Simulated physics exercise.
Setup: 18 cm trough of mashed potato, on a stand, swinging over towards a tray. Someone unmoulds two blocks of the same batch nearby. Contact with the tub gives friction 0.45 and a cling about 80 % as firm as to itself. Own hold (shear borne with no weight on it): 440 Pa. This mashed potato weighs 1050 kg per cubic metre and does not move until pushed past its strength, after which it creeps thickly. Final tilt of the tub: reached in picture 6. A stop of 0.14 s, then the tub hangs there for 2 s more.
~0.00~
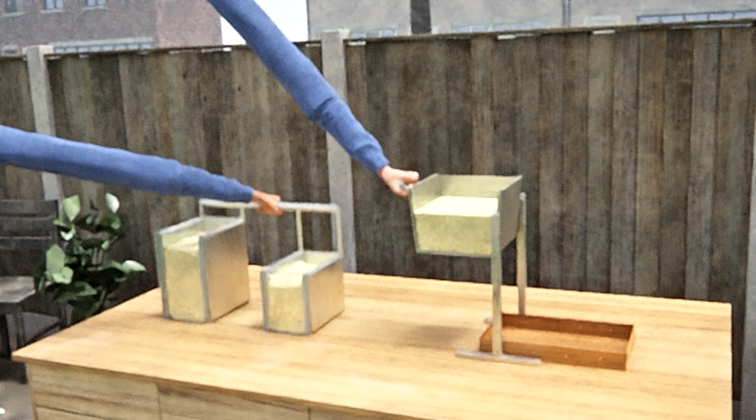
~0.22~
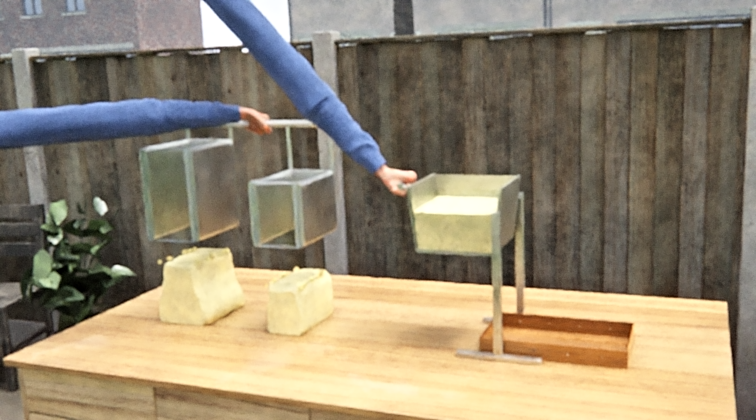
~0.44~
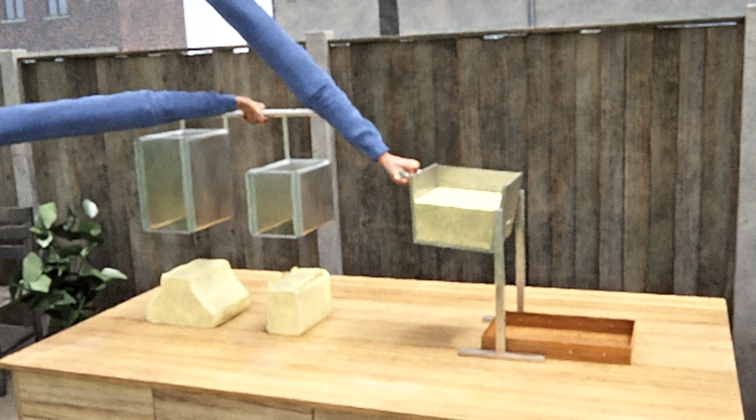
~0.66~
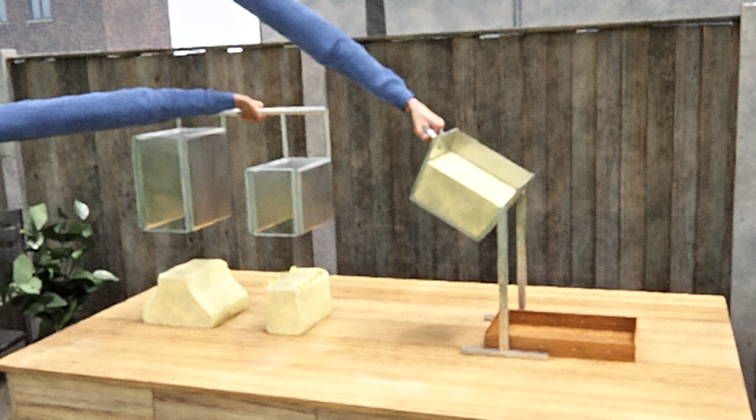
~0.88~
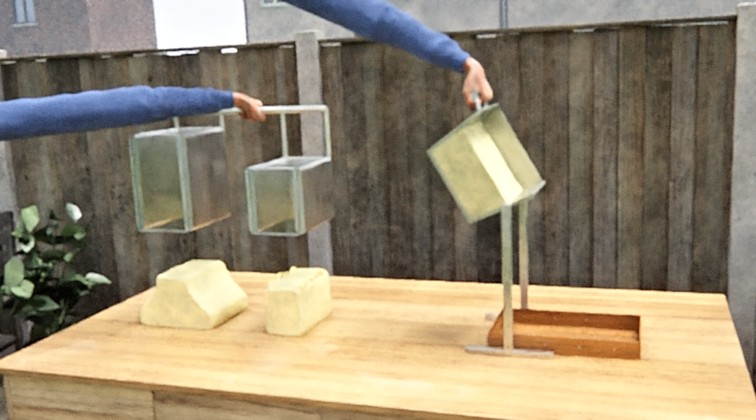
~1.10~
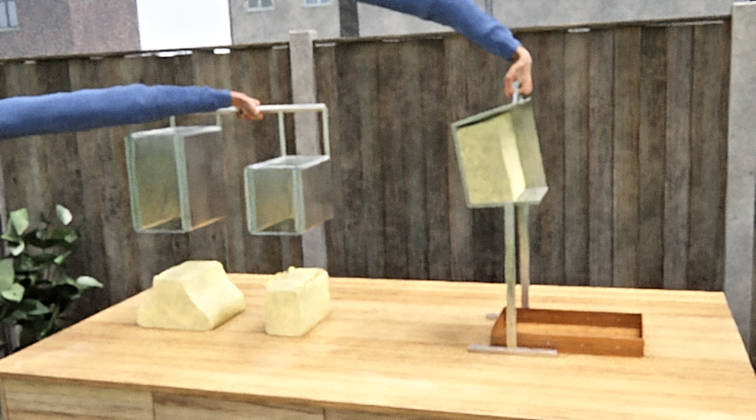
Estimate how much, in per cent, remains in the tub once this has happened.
I would say about 100 per cent remains in the tub.
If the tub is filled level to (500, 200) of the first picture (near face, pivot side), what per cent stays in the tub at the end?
55 %.
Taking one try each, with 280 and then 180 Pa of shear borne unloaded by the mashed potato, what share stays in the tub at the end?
The two runs give near 65 % and near 50 % respectively.
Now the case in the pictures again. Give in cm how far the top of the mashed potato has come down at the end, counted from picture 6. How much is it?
Roughly 3 cm.
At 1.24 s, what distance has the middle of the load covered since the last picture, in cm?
It has moved around 1 centimetres.
By 1.24 s, the tub is at 80 degrees and holds 100 %.
By 1.41 s, the tub is at 80 degrees and holds 100 %.
By 1.58 s, the tub is at 80 degrees and holds 100 %.
By 1.75 s, the tub is at 80 degrees and holds 100 %.
By 3.10 s, at the end, the tub is at 80 degrees and holds 100 %.
